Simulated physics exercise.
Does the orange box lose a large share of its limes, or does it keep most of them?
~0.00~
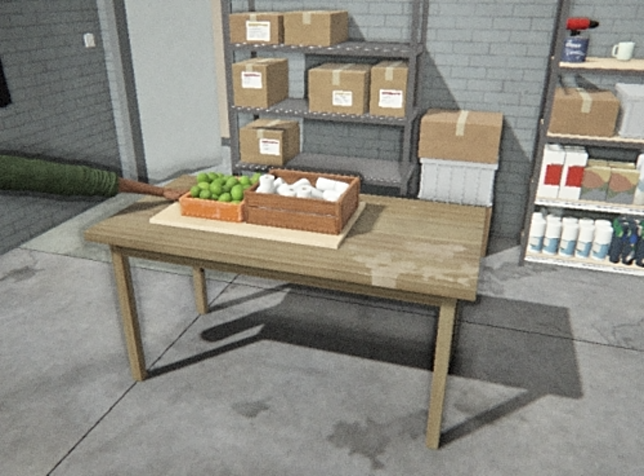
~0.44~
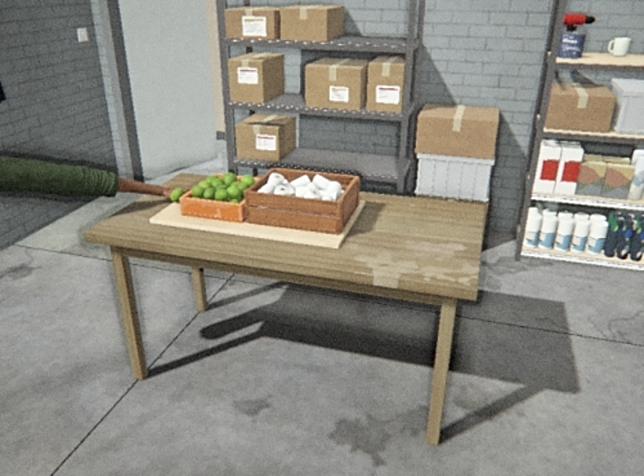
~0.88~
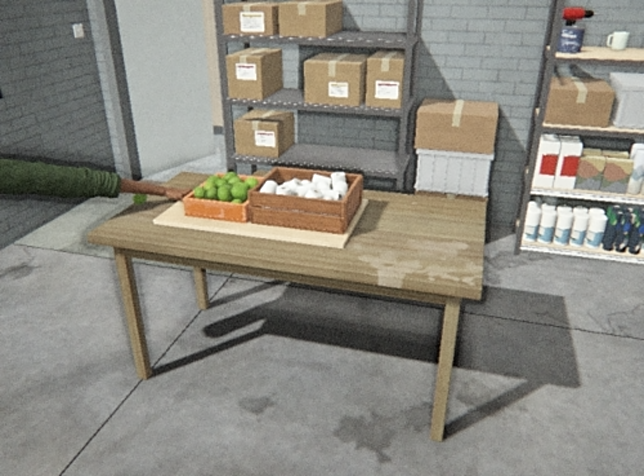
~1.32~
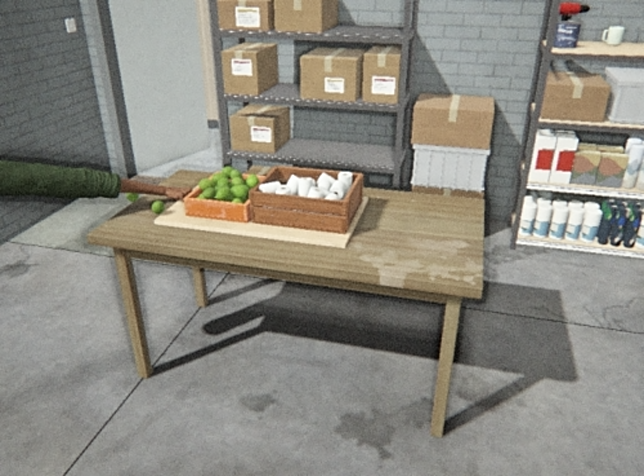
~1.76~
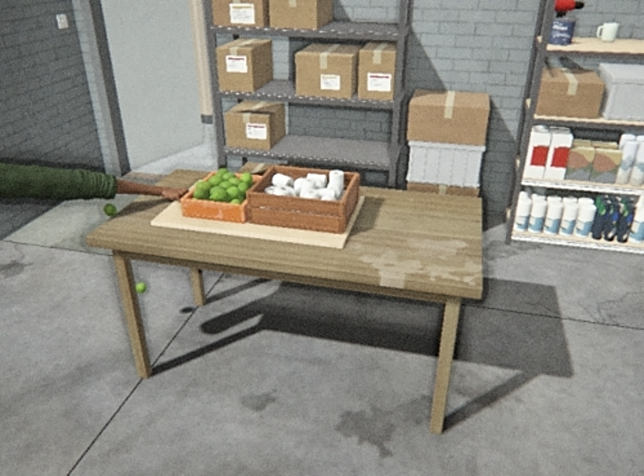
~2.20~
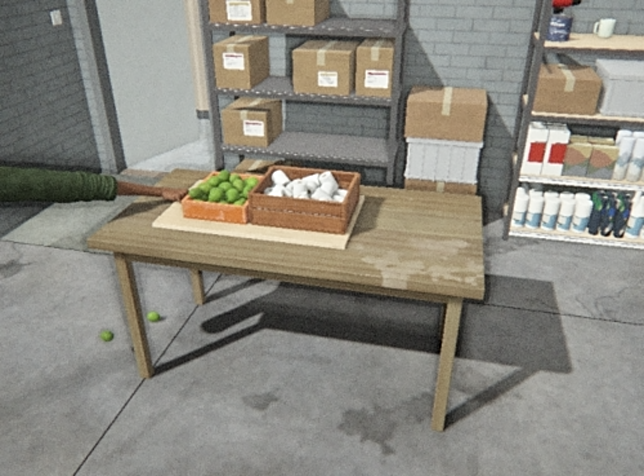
The orange box keeps most of its limes, losing fewer than one in six, with two of them ending up on the floor.
